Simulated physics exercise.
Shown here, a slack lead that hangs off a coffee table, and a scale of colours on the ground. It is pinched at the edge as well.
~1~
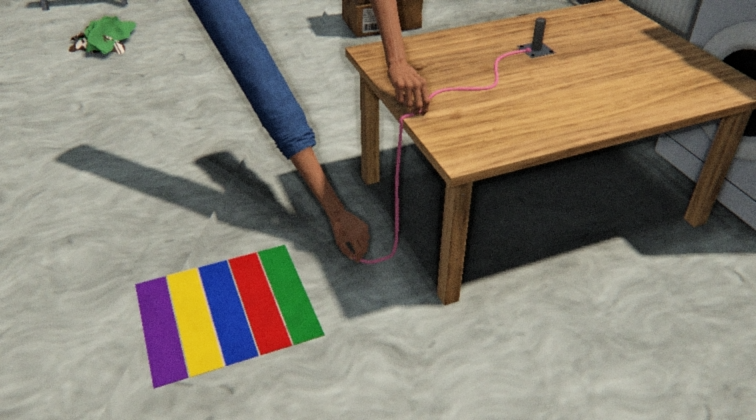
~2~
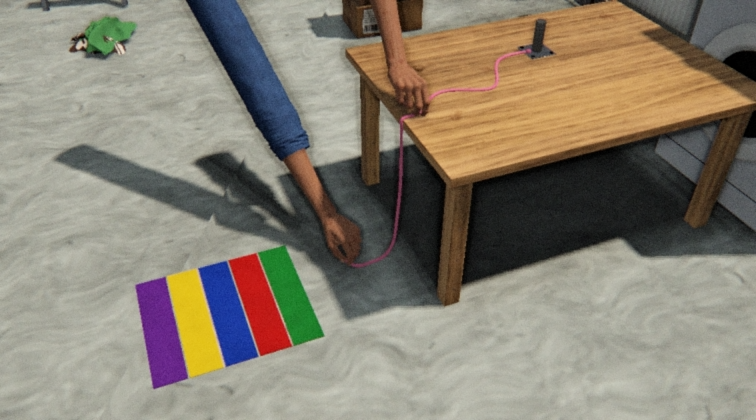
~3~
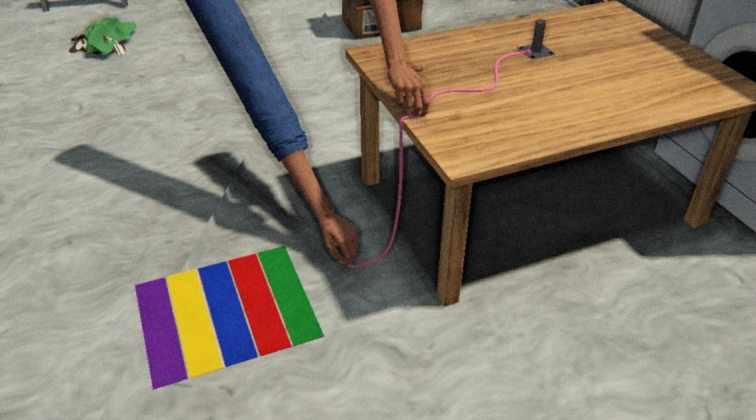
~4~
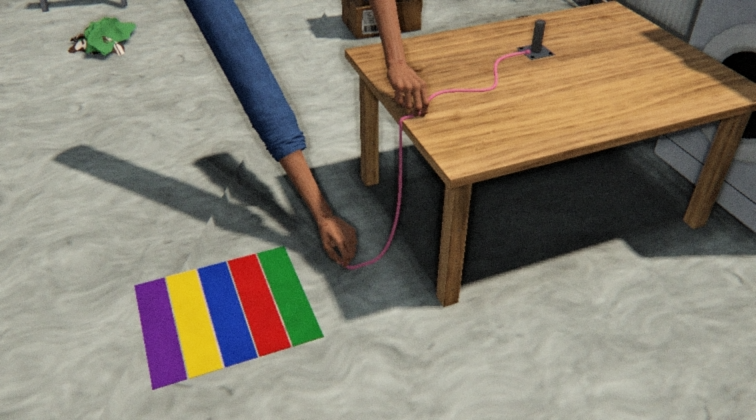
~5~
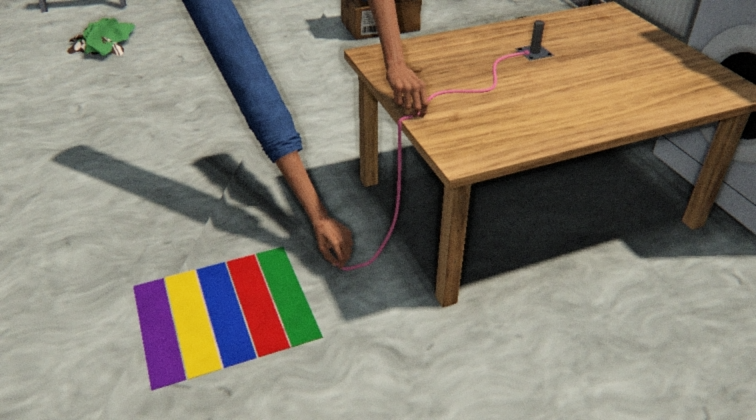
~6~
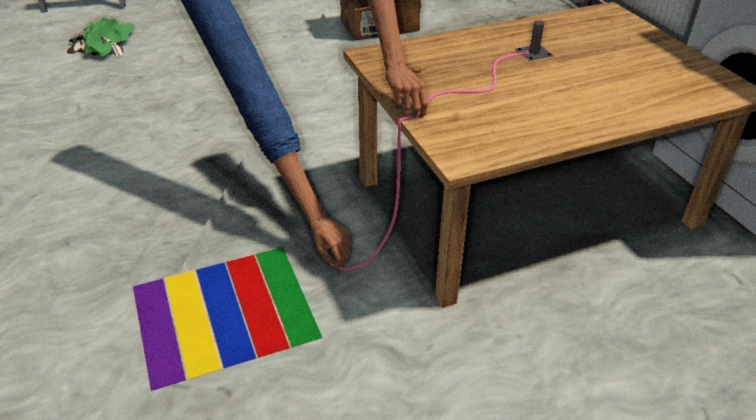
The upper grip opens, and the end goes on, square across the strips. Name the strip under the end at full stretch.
It halts on the blue strip.
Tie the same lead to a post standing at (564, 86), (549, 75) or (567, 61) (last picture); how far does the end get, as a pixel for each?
In that order: (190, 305), (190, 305) and (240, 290).
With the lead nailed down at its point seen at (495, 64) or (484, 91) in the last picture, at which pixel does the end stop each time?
About (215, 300) and (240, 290).
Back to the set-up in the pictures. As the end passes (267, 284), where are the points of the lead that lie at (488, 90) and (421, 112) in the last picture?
At (455, 82), then (390, 118).
Soon after, end near (267, 284); over red.
After that, end near (233, 294); over blue.
At the stop, end near (214, 299); over blue. Over blue.
